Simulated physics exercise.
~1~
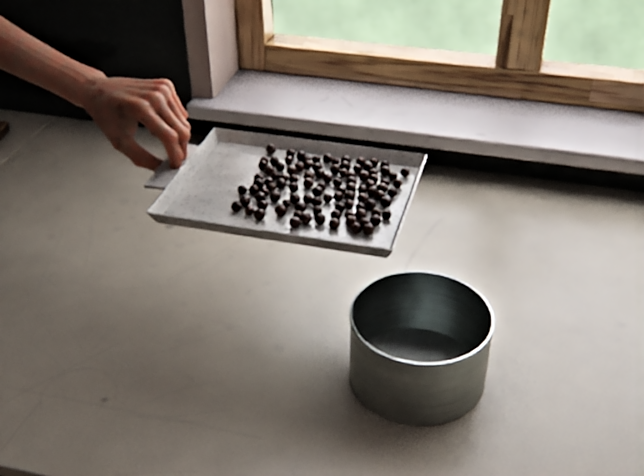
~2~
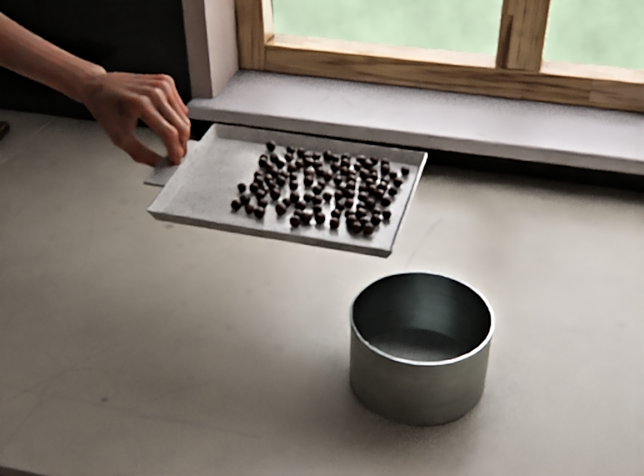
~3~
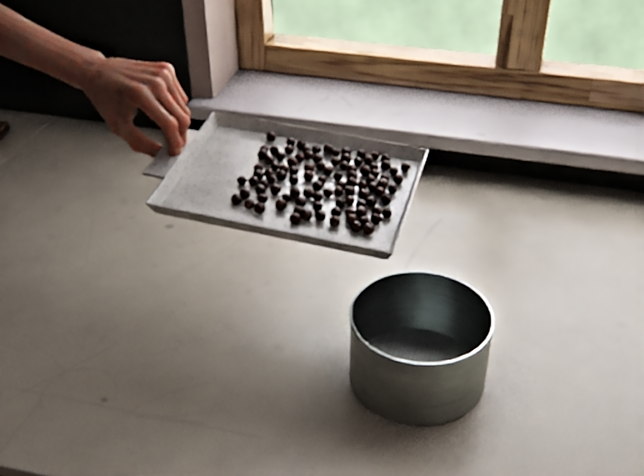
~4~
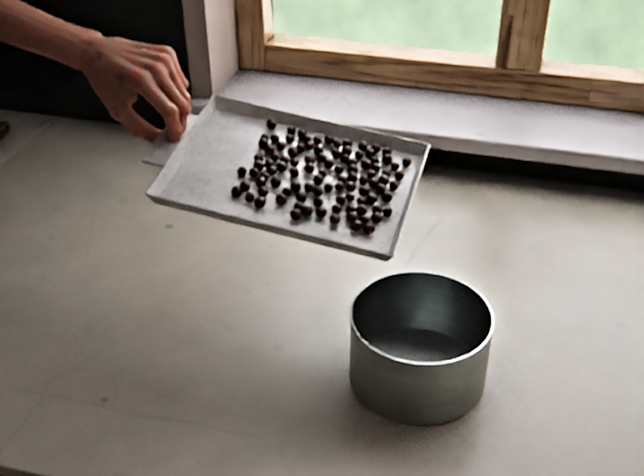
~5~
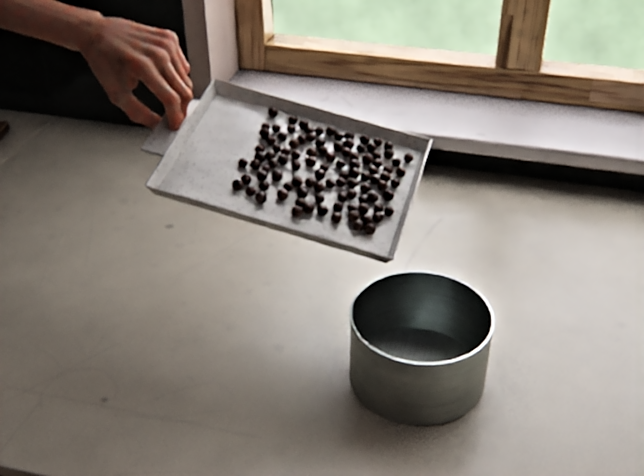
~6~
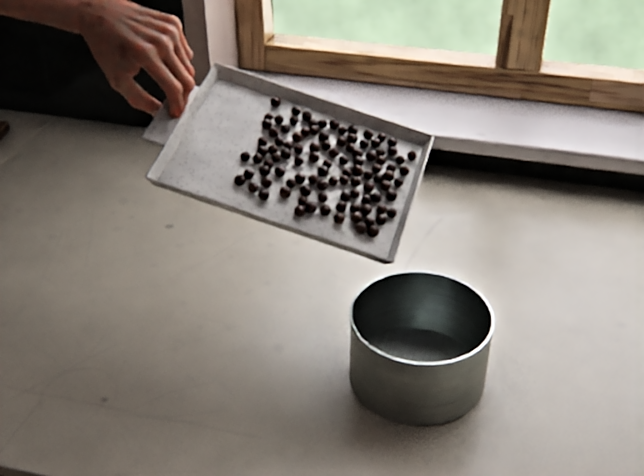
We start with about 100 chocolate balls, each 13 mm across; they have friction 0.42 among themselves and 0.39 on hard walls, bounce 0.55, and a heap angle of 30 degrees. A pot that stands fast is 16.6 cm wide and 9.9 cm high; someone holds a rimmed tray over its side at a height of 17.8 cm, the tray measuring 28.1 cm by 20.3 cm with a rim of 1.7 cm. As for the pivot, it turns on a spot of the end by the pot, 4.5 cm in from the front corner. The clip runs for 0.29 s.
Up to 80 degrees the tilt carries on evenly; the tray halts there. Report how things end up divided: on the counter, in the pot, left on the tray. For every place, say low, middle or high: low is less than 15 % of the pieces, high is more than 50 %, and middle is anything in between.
Here is the split: Counter: Low; pot: High; tray: Low.
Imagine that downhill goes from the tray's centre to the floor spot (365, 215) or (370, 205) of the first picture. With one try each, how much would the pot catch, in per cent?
About 80 per cent on the first try and 35 per cent on the second.
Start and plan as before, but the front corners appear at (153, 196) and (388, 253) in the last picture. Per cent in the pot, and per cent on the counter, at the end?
The pot gets 80 and the counter 20.
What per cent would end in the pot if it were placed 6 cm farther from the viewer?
Estimated share: Around 45 in a hundred.
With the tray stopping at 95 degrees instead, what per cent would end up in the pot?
You'd end up with some 95 % in the pot.
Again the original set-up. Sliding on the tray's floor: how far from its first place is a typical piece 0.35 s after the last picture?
Displacement on the tray: Roughly 9 cm.
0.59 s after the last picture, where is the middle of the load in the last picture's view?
At about (389, 256).
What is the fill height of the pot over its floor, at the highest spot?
I'd put it at close to 2.5 centimetres.
Then, 0.35 s after the last picture, tilt 48 degrees; the tray holds 95 %, the pot 0 %.
Then, 0.59 s after the last picture, tilt 68 degrees; the tray holds 60 %, the pot 25 %.
Then, 0.94 s after the last picture, tilt 80 degrees; the tray holds 5 %, the pot 90 %.
In the end, counter 5 %, pot 95 %, tray 0 %.
